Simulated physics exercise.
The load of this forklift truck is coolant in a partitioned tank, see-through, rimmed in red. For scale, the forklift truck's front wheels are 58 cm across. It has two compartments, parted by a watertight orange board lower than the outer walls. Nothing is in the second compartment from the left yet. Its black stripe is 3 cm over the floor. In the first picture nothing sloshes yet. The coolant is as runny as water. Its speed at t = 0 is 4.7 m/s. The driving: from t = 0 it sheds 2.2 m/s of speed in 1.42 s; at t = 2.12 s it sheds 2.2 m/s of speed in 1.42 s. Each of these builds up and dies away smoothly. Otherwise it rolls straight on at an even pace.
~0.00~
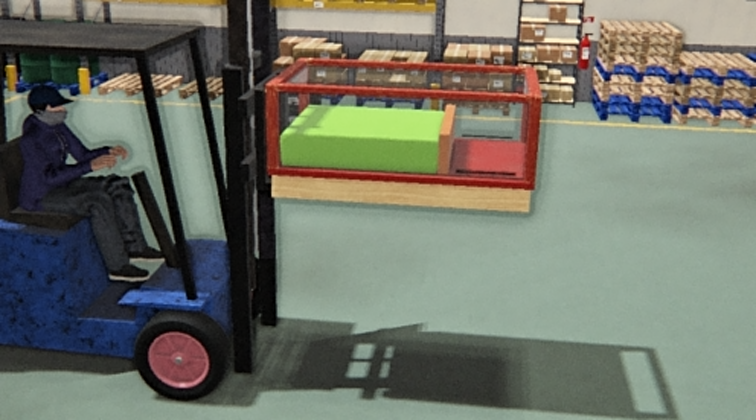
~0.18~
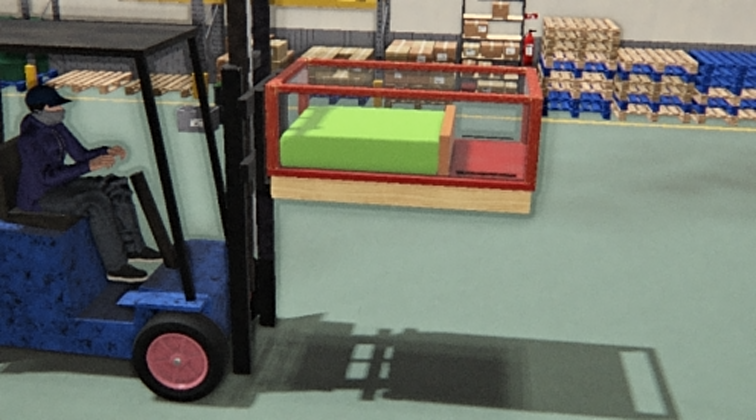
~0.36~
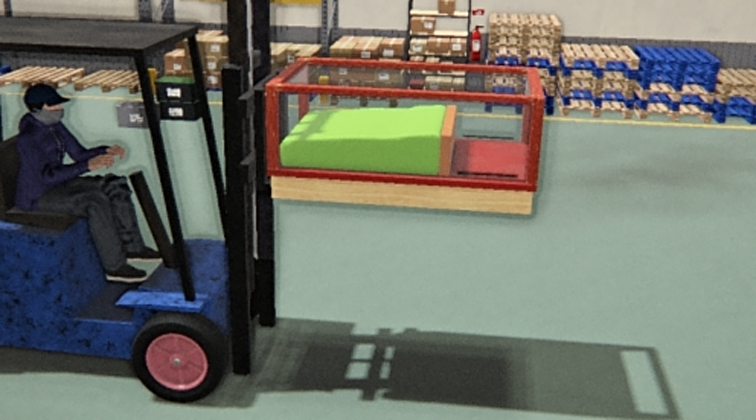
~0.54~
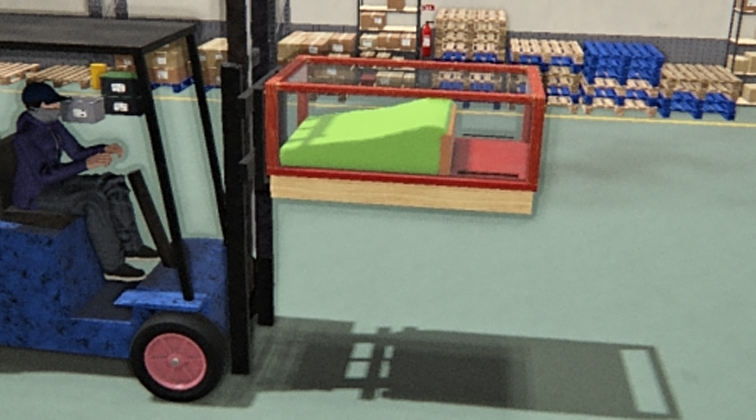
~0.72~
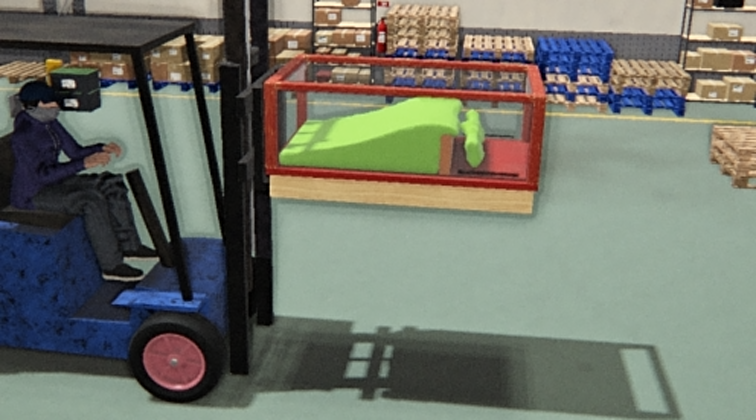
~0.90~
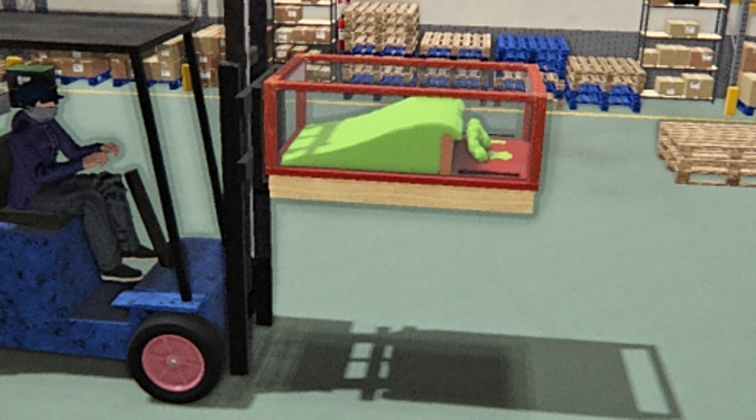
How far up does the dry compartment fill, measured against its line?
It ends over the line.
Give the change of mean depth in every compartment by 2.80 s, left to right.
From the left: 5 down, 10 up.
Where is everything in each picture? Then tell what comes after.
The first frame shows compartments from the left stand at (375, 111), dry; board top at (444, 136); the front is on the right, levels are read along the far wall; a wheel hub at (176, 364).
The second frame shows compartments from the left stand at (374, 111), dry.
The third frame shows compartments from the left stand at (375, 111), dry.
The fourth frame shows compartments from the left stand at (374, 110), dry.
The fifth frame shows compartments from the left stand at (374, 113), hidden.
The sixth frame shows compartments from the left stand at (373, 113), (488, 139); a wheel hub at (171, 367).
Then, 1.70 s in, left to right it is 16, 7 cm deep.
Then, 2.80 s in, left to right it is 14, 10 cm deep.
Then, 4.10 s in, left to right it is 13, 13 cm deep.
Then, 6.53 s in, left to right it is 13, 13 cm deep.
